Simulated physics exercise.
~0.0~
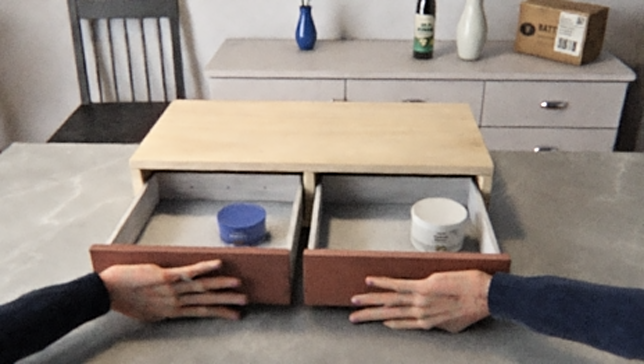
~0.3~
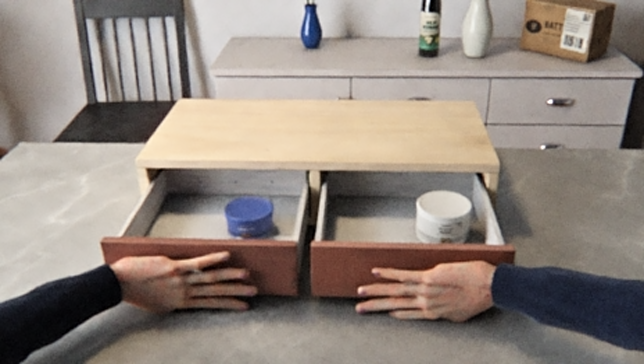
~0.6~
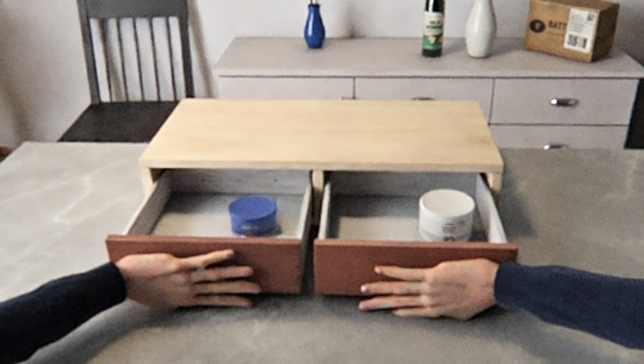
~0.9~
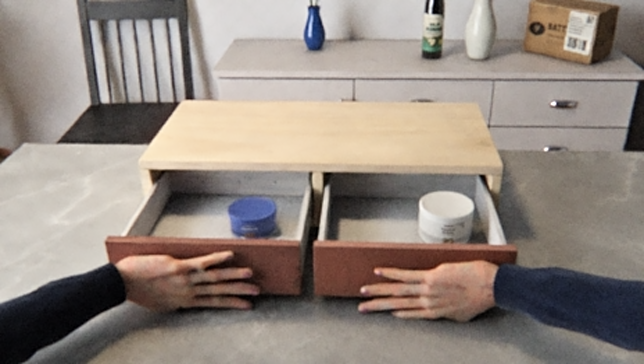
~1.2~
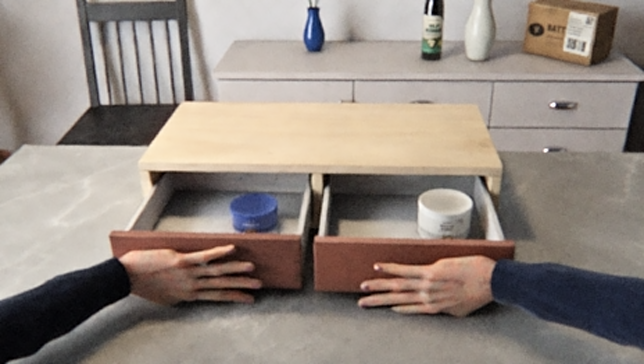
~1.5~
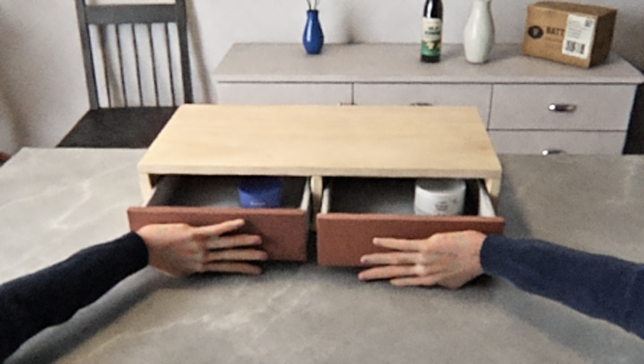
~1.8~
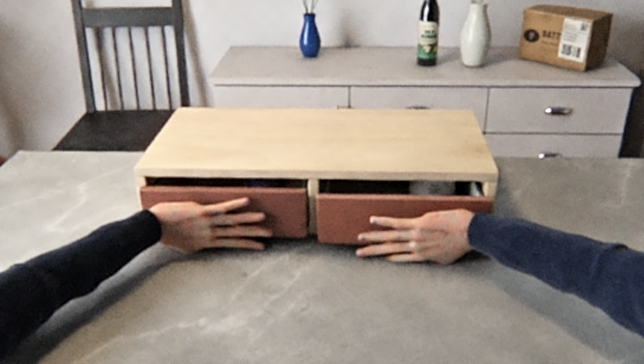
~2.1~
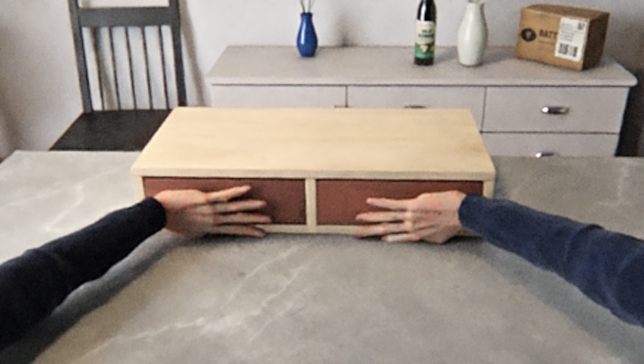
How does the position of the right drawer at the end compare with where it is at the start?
At the start the right drawer is pulled well out toward the viewer, showing the white tub inside. By the end it is all the way in, with its front flush with the cabinet.
